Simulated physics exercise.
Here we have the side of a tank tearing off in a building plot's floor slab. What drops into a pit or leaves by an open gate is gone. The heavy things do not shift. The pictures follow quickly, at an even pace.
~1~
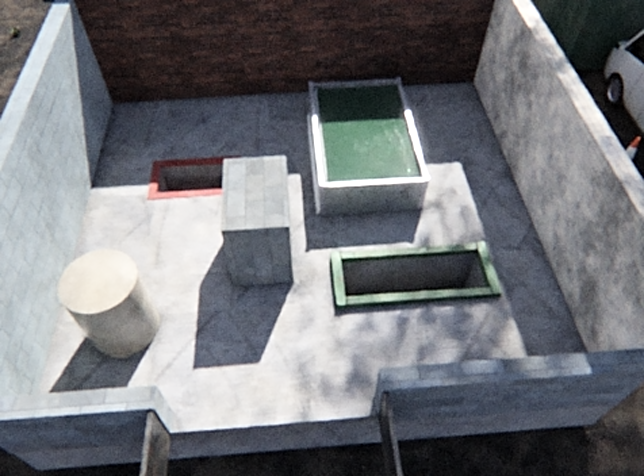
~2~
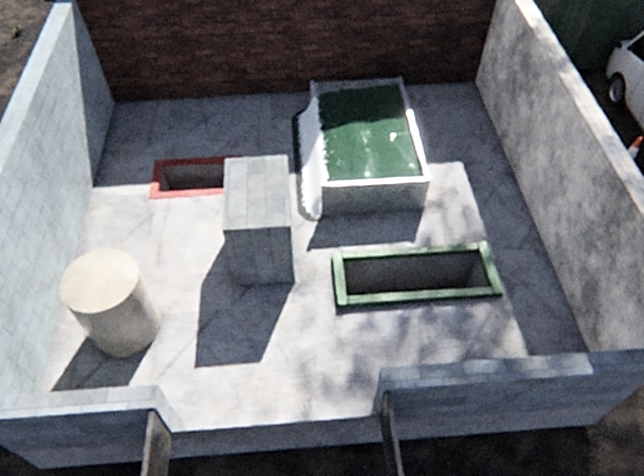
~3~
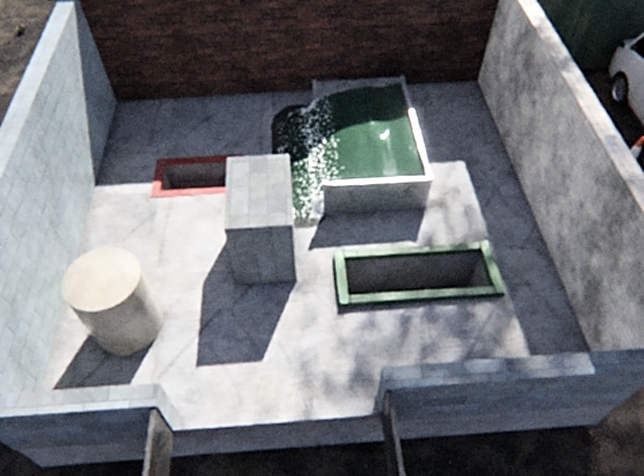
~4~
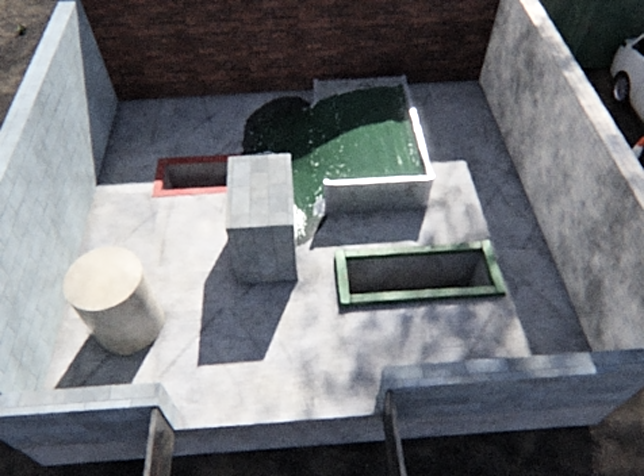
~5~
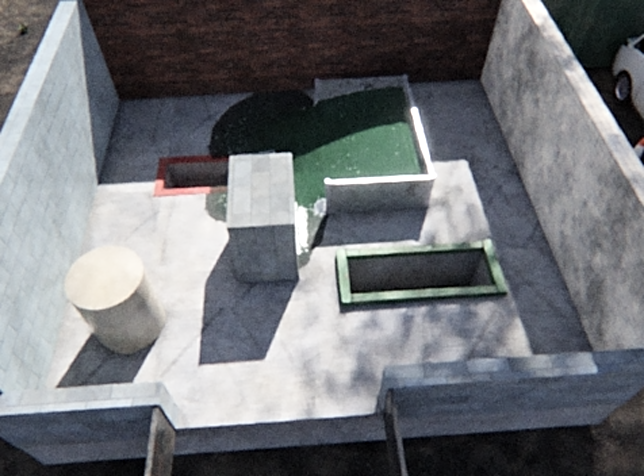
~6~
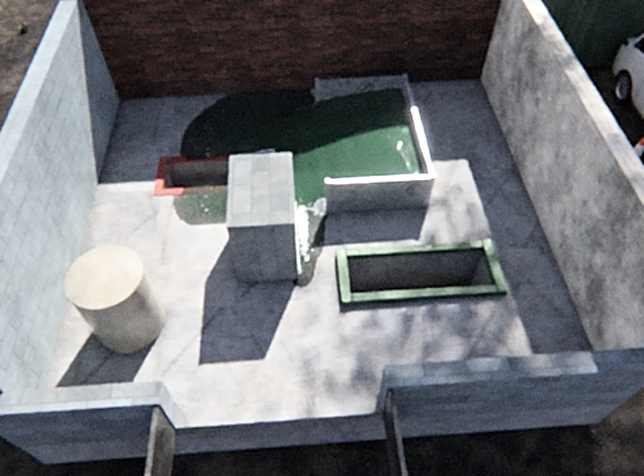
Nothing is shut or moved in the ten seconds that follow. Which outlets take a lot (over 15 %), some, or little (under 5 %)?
The gate takes from 5 to 15 %; the red pit takes more than 15 %; the green pit takes less than 5 %.
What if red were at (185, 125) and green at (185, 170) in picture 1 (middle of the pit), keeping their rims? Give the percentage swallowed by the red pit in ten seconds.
Parts in a hundred: Red 45.
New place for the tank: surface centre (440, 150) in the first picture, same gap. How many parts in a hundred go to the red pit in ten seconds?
Per cent: Red 45.
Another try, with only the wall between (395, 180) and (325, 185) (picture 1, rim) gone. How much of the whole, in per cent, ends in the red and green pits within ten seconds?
Parts in a hundred: Red 0, green 30.
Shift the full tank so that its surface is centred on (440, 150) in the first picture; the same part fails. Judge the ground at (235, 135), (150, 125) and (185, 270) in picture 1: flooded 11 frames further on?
In that order: Wet, covered, free of water.
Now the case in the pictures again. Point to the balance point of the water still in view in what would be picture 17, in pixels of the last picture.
Roughly at (251, 160).
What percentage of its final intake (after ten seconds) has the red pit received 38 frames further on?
I make it 85 per cent.
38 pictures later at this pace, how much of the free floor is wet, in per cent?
Near 55 in a hundred.
A moment on, water covers 35 % of the floor; the gate 0 %, the red pit 16 %, the green pit 0 %.
Next, water covers 40 % of the floor; the gate 0 %, the red pit 27 %, the green pit 0 %.
Then, water covers 40 % of the floor; the gate 2 %, the red pit 38 %, the green pit 0 %.
Later, water covers 55 % of the floor; the gate 3 %, the red pit 49 %, the green pit 0 %.
In the end, water covers 60 % of the floor; the gate 9 %, the red pit 57 %, the green pit 0 %.
